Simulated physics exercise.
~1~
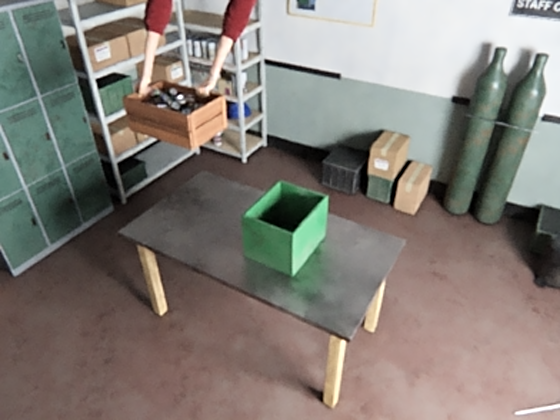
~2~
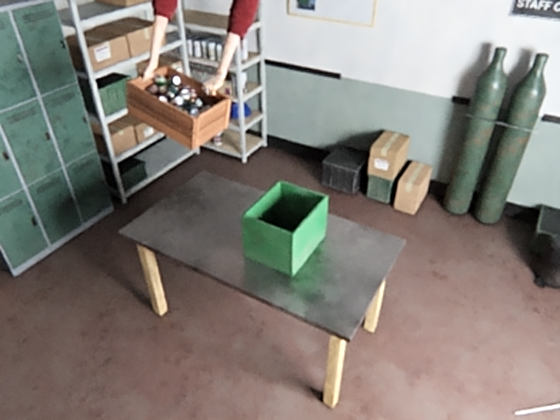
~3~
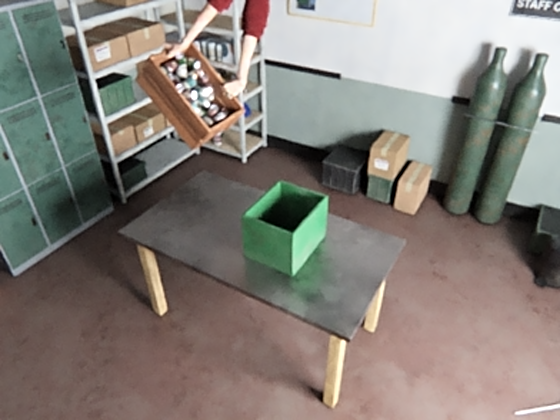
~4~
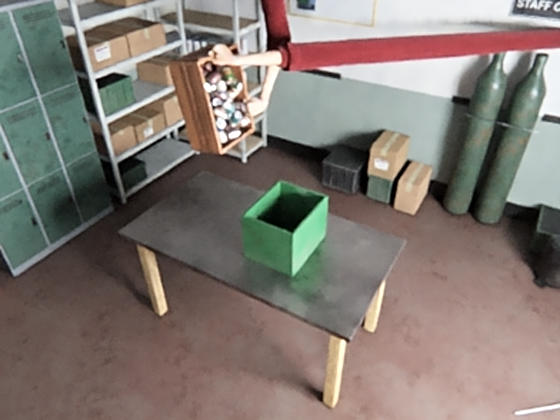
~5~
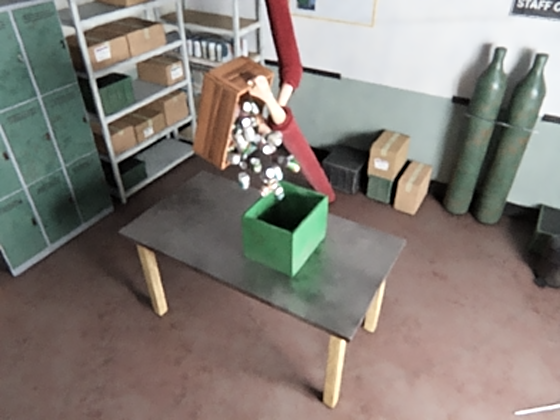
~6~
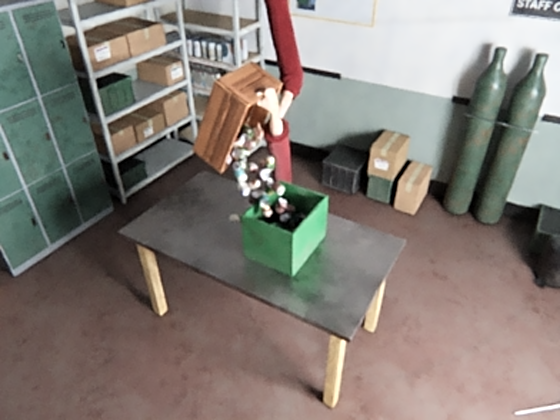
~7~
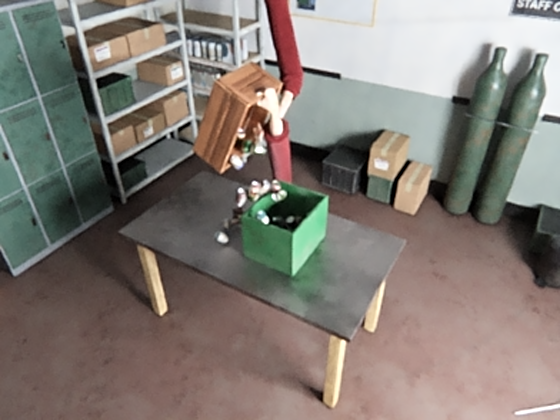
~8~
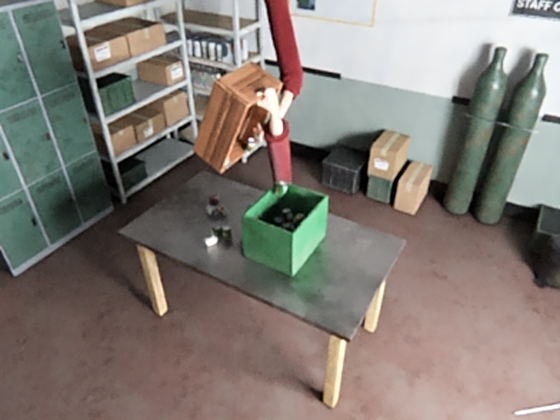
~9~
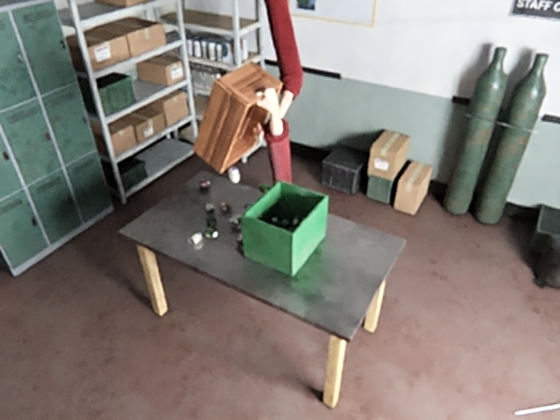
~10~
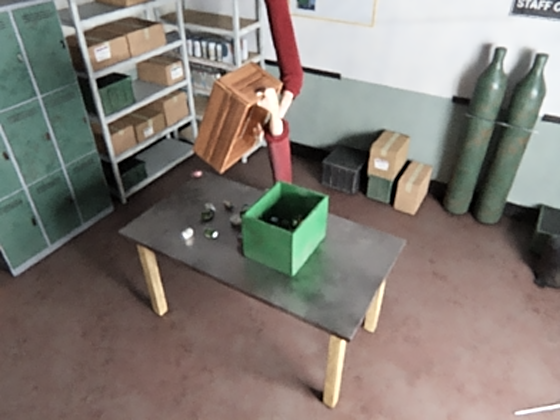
A pair of red-sleeved arms tipped a wooden box of small cans steeply over a green box on a metal table, and the cans tumbled out, most dropping inside while several scattered on the tabletop to the left, the emptied box still held tilted above.
